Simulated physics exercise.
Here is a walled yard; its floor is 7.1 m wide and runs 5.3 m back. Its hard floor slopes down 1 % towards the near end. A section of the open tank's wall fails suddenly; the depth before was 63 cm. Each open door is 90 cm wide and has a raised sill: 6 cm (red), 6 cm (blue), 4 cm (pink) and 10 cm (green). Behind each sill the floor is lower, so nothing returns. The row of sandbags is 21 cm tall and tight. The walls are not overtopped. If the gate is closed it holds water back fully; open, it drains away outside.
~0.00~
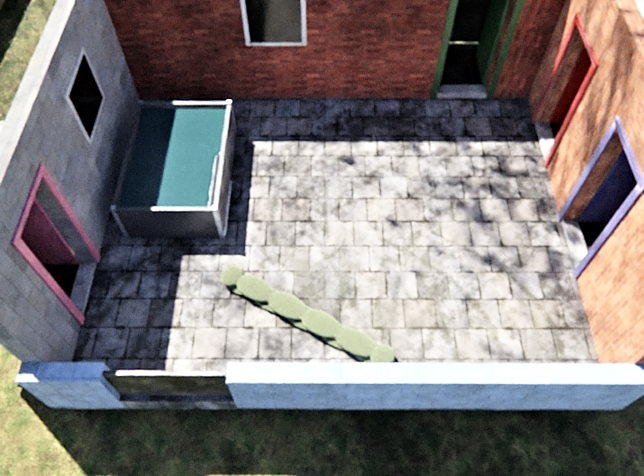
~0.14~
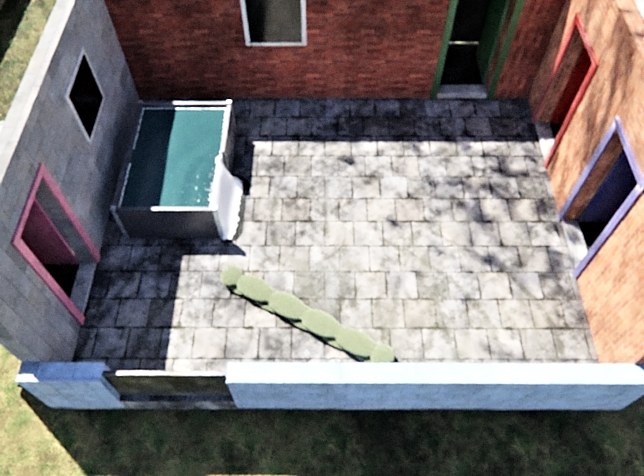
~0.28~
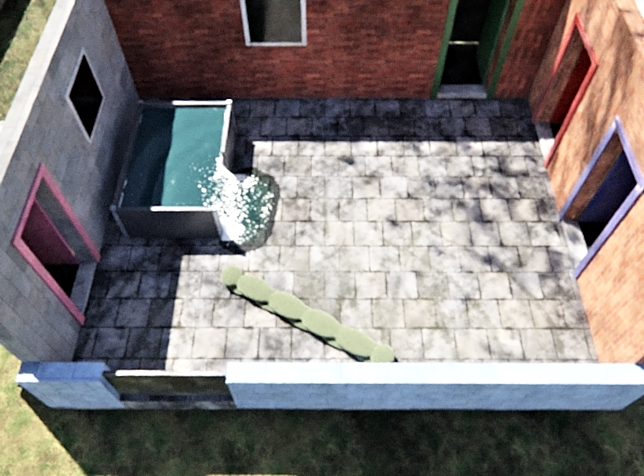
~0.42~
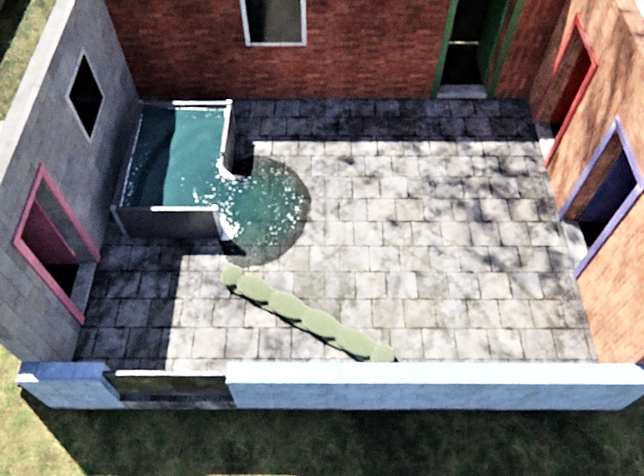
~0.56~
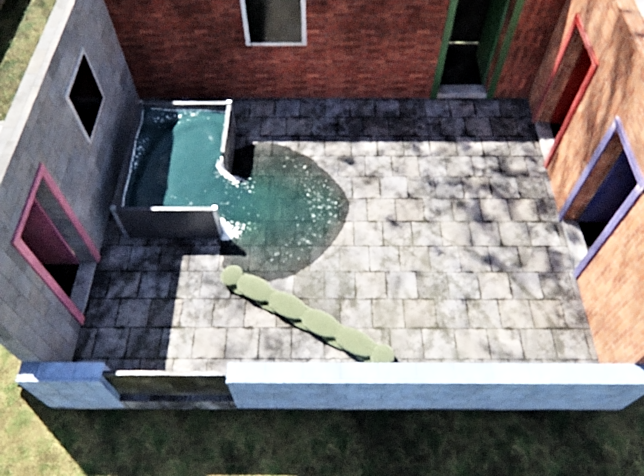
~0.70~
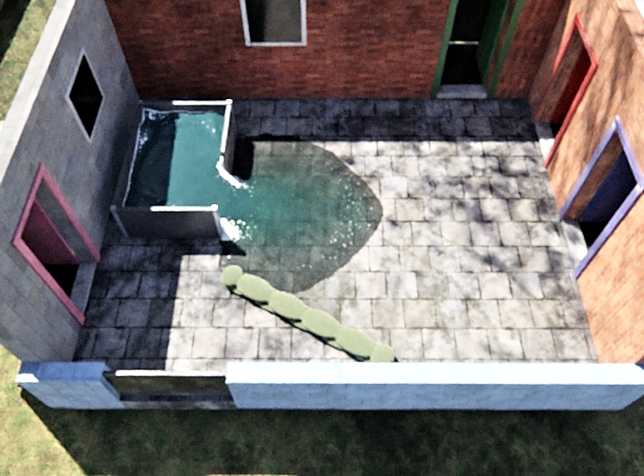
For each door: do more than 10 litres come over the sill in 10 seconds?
The water let in: At the red door it passes the limit; at the blue door it goes over the limit; at the pink door it does not reach the limit; at the green door it stays under the limit.
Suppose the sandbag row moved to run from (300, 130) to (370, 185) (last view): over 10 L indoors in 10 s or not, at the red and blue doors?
Then: Red below, blue above.
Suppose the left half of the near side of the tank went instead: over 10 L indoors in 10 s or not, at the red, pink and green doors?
Then: Red below, pink above, green below.
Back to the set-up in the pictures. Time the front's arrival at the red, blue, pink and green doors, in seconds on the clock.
Arrival: Red 2.2 s, blue 1.6 s, pink not within the 10 s, green 2.4 s.
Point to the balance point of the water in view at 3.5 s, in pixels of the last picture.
Around (361, 221).
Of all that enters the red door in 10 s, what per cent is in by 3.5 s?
Some 35 per cent by then.
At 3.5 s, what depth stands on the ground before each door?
Depths in cm: Red 11, blue 13, pink 0, green 5.
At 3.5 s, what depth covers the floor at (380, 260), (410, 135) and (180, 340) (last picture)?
About 3, 2 and 0 cm.
After 1.4 s water covers 35 % of the floor and is deepest (30 cm) near (235, 215); red door not reached, blue door not reached, pink door not reached, green door not reached.
After 2.2 s water covers 60 % of the floor and is deepest (22 cm) near (235, 215); red door not reached, blue door 4 cm at the sill, 5 L in, pink door not reached, green door not reached.
After 3.5 s water covers 65 % of the floor and is deepest (28 cm) near (557, 371); red door 11 cm at the sill, 19 L in, blue door 13 cm at the sill, 57 L in, pink door not reached, green door 5 cm at the sill, 0 L in.
After 6.0 s water covers 65 % of the floor and is deepest (12 cm) near (450, 384); red door 9 cm at the sill, 45 L in, blue door 10 cm at the sill, 105 L in, pink door not reached, green door 6 cm at the sill, 0 L in.
After 10.0 s water covers 80 % of the floor and is deepest (10 cm) near (587, 384); red door 5 cm at the sill, 54 L in, blue door 7 cm at the sill, 124 L in, pink door not reached, green door 4 cm at the sill, 0 L in.
